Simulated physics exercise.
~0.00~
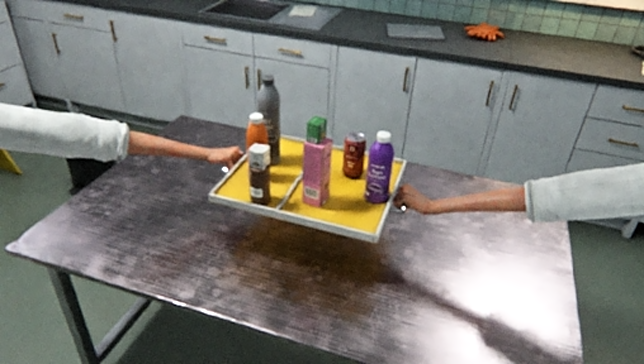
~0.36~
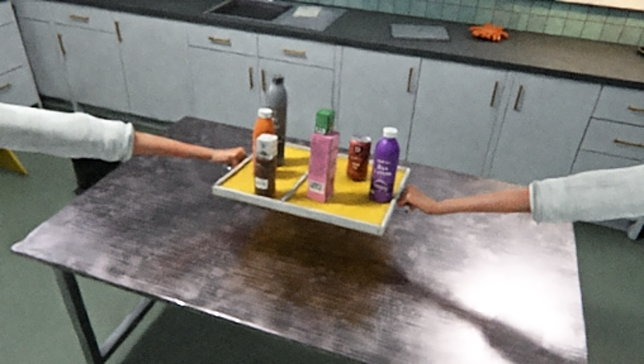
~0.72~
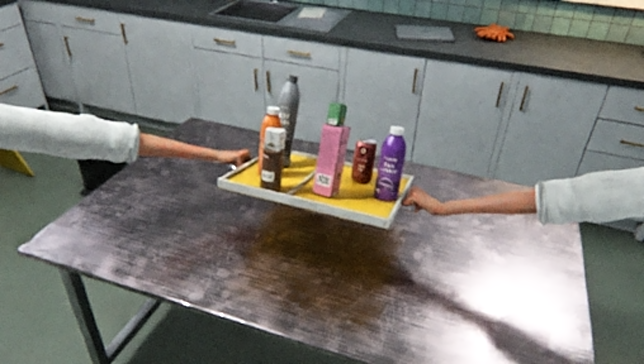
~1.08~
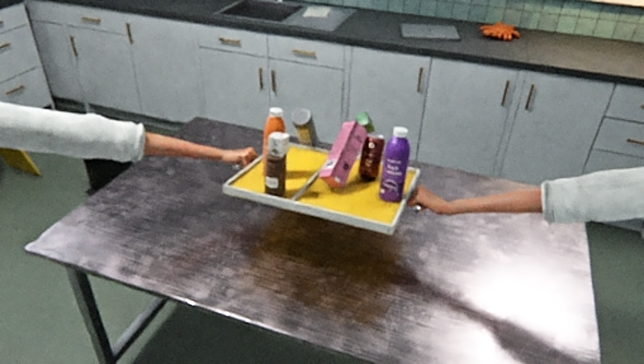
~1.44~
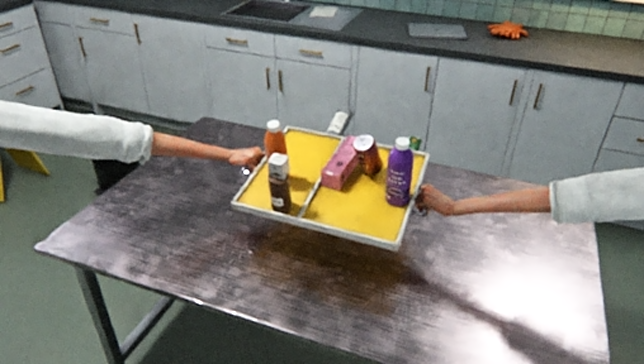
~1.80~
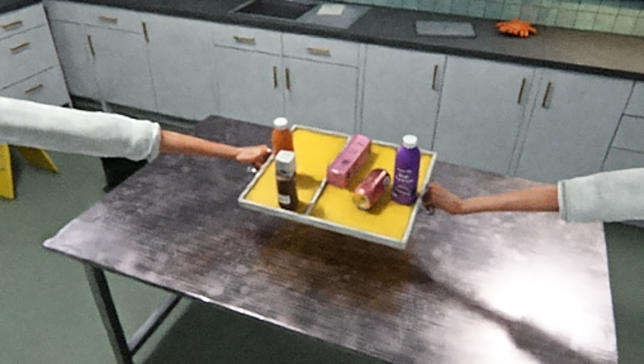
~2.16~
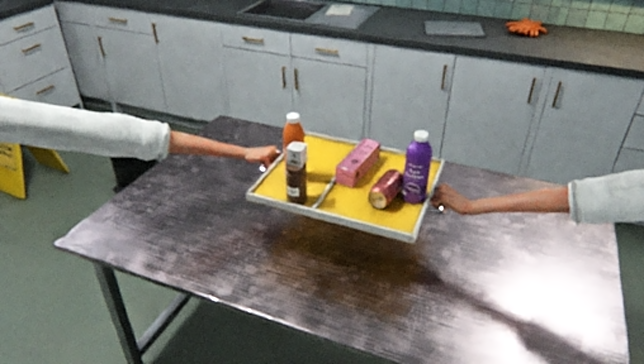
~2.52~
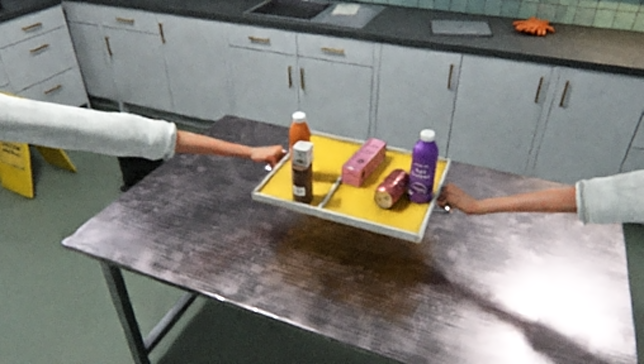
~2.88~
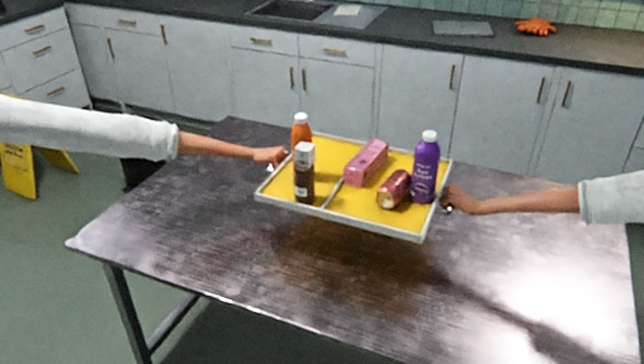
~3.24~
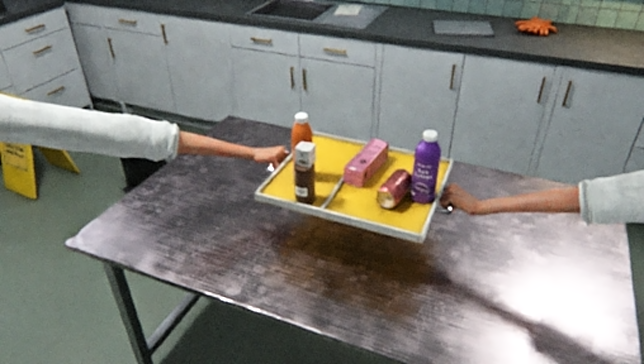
Two hands tilt a tray, losing two items off the back and toppling two others.
